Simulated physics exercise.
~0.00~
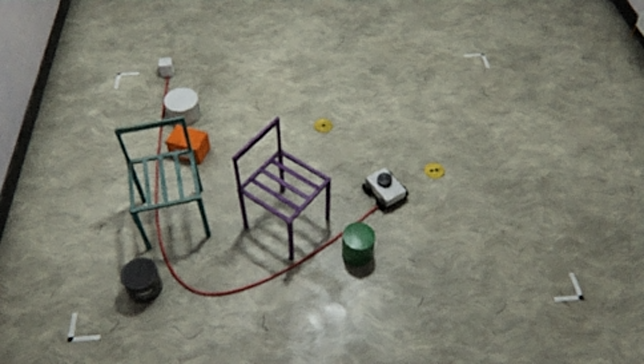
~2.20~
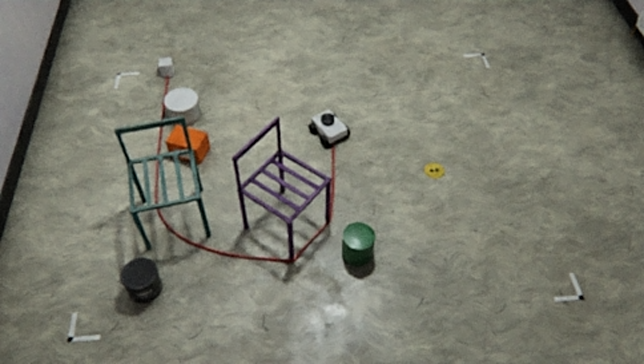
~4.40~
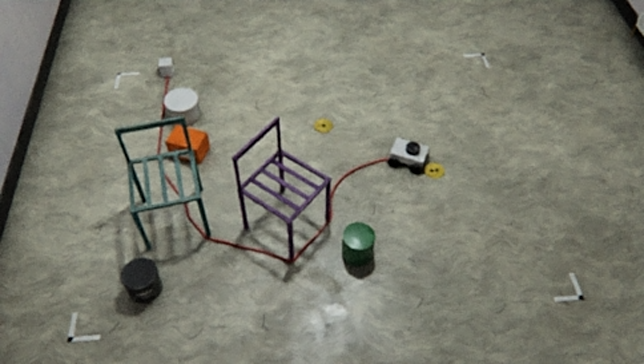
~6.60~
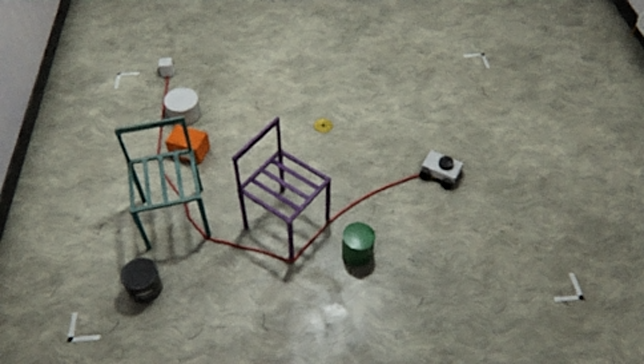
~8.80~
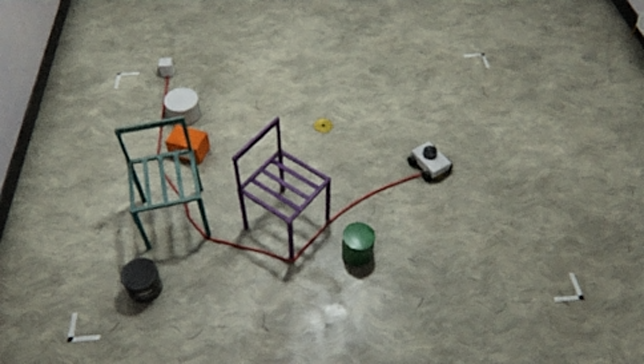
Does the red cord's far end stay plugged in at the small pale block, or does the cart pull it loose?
It stays plugged in. The red cord still reaches the small pale block when the cart has stopped at the second mark.
